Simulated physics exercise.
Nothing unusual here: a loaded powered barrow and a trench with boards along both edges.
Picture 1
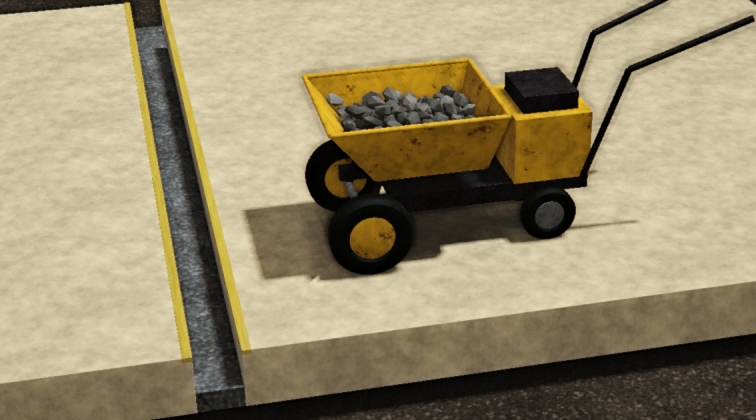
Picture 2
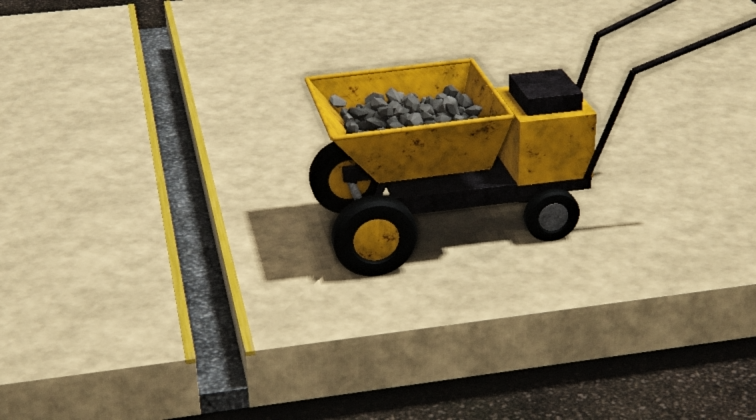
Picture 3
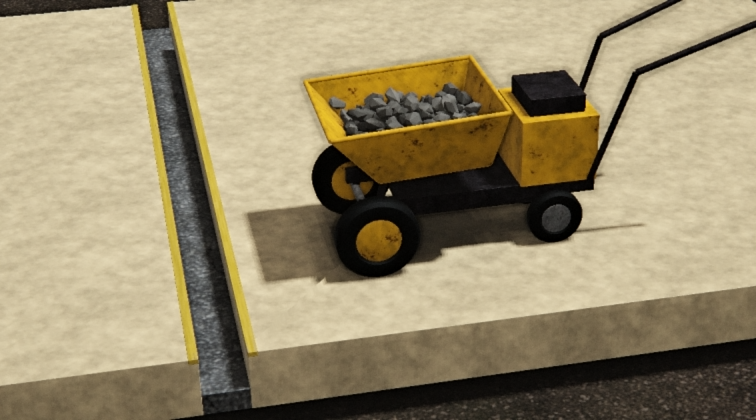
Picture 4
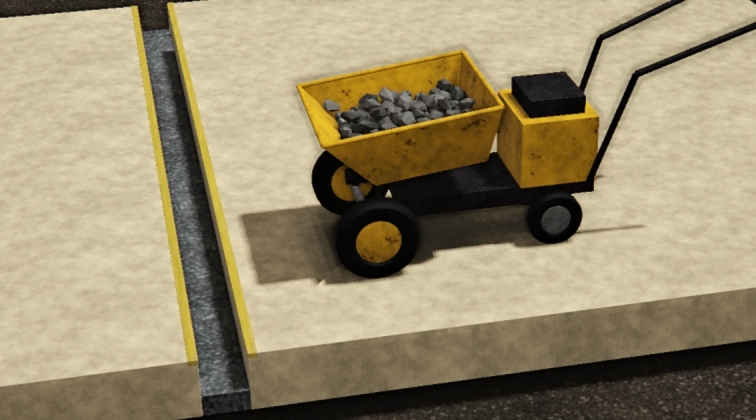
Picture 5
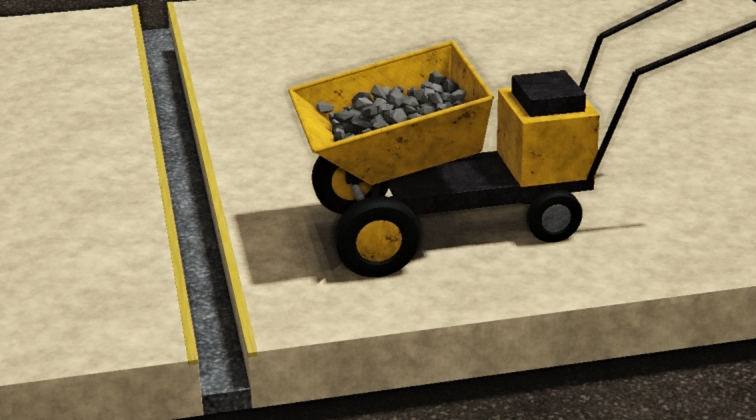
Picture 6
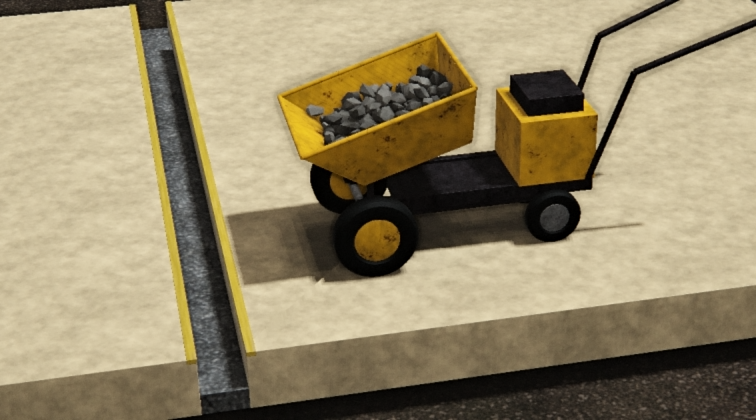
We see a yellow powered barrow loaded with broken grey stones standing on a pale slab, right of a narrow trench edged with yellow boards. The barrow stays nearly still, then its skip tilts gradually toward the left, stones still inside.
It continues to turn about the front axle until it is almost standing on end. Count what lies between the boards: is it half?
More in than out.
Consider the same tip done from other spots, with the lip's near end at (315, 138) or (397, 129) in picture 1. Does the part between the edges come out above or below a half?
The first place leaves the greater portion between the edges, the second place the lesser portion.
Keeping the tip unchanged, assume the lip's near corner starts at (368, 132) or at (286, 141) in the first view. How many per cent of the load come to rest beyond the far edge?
0 % for the first, 40 % for the second.
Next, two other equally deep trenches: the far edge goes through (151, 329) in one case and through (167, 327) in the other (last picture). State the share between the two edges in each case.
The first try gives 80 percent, then the second gives 80 percent.
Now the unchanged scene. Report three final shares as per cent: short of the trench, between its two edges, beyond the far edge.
Shares - short: 15 %, between: 70 %, beyond: 0 %.
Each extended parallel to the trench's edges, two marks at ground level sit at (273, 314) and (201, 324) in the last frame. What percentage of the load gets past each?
Some 90 and some 10 per cent, respectively.
Just after the last frame, skip tipped steeply; every one in the skip.
A moment on, skip tipped right over; roughly two thirds in the skip; about a tenth short of the trench; roughly a quarter in or heaped over the trench; just a few falling.
Further on, skip tipped right over; about a tenth in the skip; about a tenth short of the trench; roughly two thirds in or heaped over the trench; just a few beyond it.
When it is over, skip tipped right over; about a tenth in the skip; about a tenth short of the trench; roughly two thirds in or heaped over the trench; just a few beyond it.
